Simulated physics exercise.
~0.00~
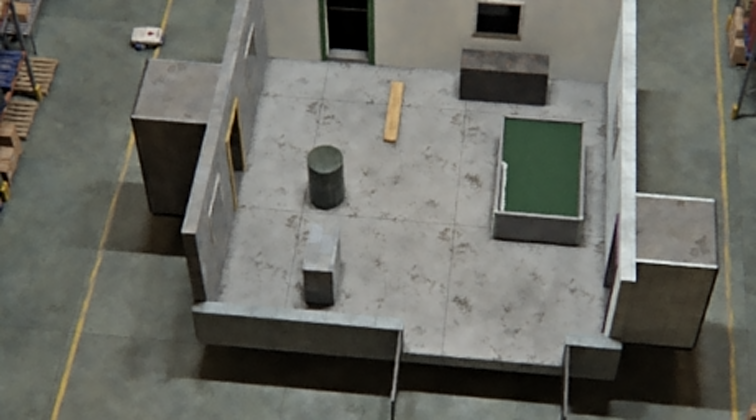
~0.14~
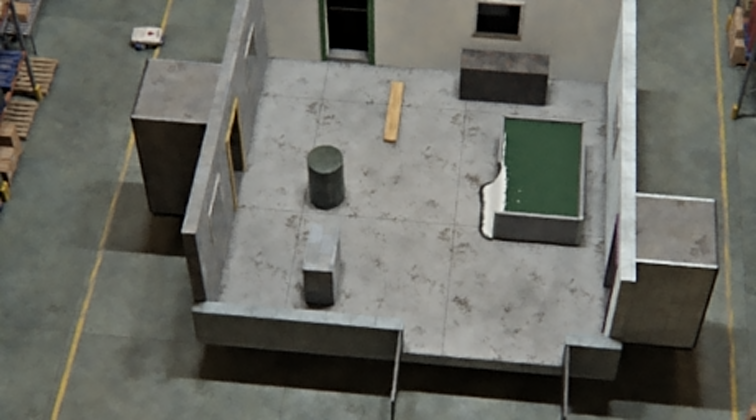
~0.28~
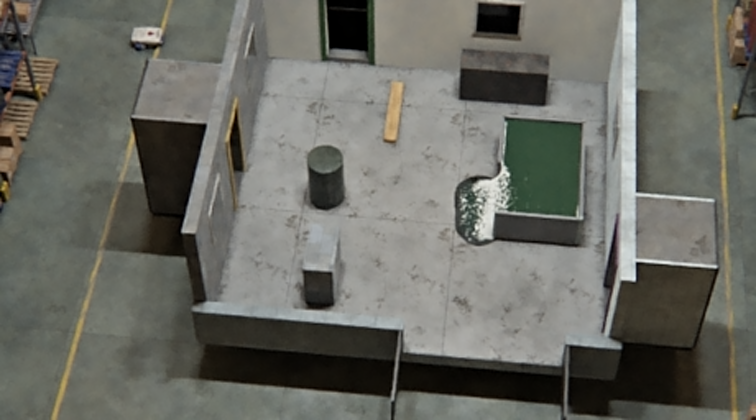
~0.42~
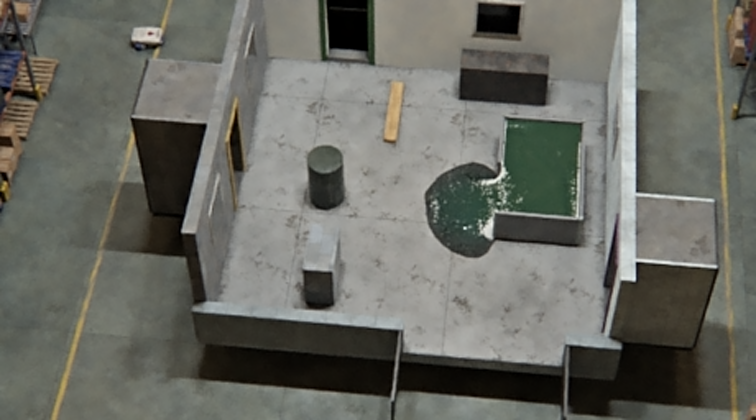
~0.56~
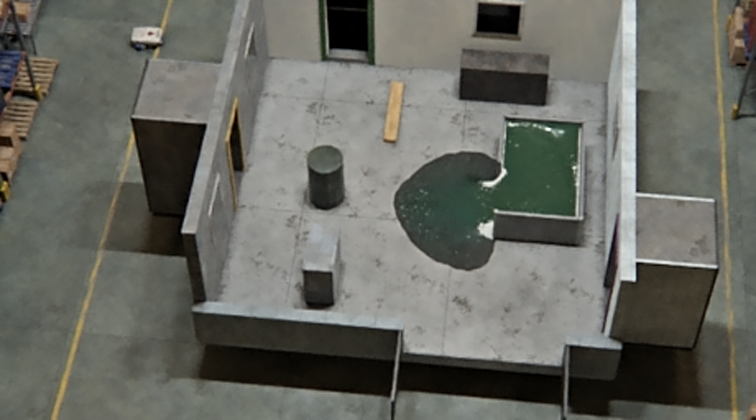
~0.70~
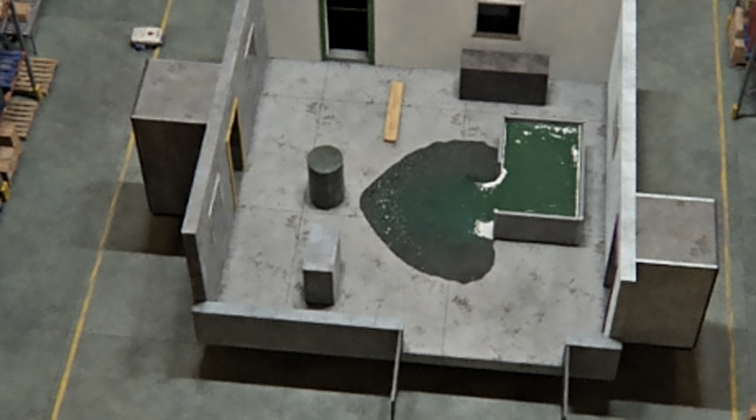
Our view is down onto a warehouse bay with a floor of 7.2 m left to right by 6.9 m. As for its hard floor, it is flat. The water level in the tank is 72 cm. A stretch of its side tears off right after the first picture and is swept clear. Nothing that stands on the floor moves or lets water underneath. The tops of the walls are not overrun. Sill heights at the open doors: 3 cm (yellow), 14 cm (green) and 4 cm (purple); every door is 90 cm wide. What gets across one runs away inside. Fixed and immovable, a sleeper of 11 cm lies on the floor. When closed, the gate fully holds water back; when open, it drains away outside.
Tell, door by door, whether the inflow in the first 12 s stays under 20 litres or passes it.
Door by door: The yellow door inflow passes it; the green door inflow stays under; the purple door inflow stays under.
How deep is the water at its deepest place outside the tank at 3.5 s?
Around 31 centimetres.
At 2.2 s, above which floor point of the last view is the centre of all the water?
Close to (442, 207) in the last picture.
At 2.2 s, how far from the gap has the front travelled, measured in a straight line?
Around 5.8 metres.
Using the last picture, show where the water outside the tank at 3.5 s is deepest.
Roughly (215, 308).
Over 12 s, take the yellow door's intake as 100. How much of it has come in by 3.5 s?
It comes to about 10 per cent.
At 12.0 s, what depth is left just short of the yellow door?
6.5 cm or so.
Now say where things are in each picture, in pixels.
The first frame shows still water, 72 cm deep, in the tank at (541, 168).
In the second frame, water pours out at (498, 205) and has run 0.7 m, to (490, 185); deepest outside 24 cm, 72 cm at the tank's back.
In the third frame, the front is at (462, 188), 0.9 m from the gap at (498, 205); 1.0 m2 of floor is under water; 72 cm left at the back of the tank.
In the fourth frame, water pours out at (498, 206) and has run 1.4 m, to (431, 192); deepest outside 37 cm, 67 cm at the tank's back.
In the fifth frame, water pours out at (498, 206) and has run 1.9 m, to (401, 194); deepest outside 38 cm, 60 cm at the tank's back.
In the sixth frame, the front is at (365, 208), 2.6 m from the gap at (498, 206); 5.8 m2 of floor is under water; 62 cm left at the back of the tank.
After 1.4 s water covers 30 % of the floor and is deepest (34 cm) near (484, 216); yellow door not reached, green door not reached, purple door not reached.
After 2.2 s water covers 45 % of the floor and is deepest (34 cm) near (347, 336); yellow door not reached, green door not reached, purple door not reached.
After 3.5 s water covers 55 % of the floor and is deepest (31 cm) near (215, 308); yellow door 10 cm at the sill, 11 L in, green door not reached, purple door not reached.
After 7.0 s water covers 80 % of the floor and is deepest (14 cm) near (256, 114); yellow door 9 cm at the sill, 58 L in, green door 8 cm at the sill, 0 L in, purple door not reached.
After 12.0 s water covers 95 % of the floor and is deepest (8 cm) near (376, 130); yellow door 6 cm at the sill, 115 L in, green door 7 cm at the sill, 0 L in, purple door 5 cm at the sill, 0 L in.
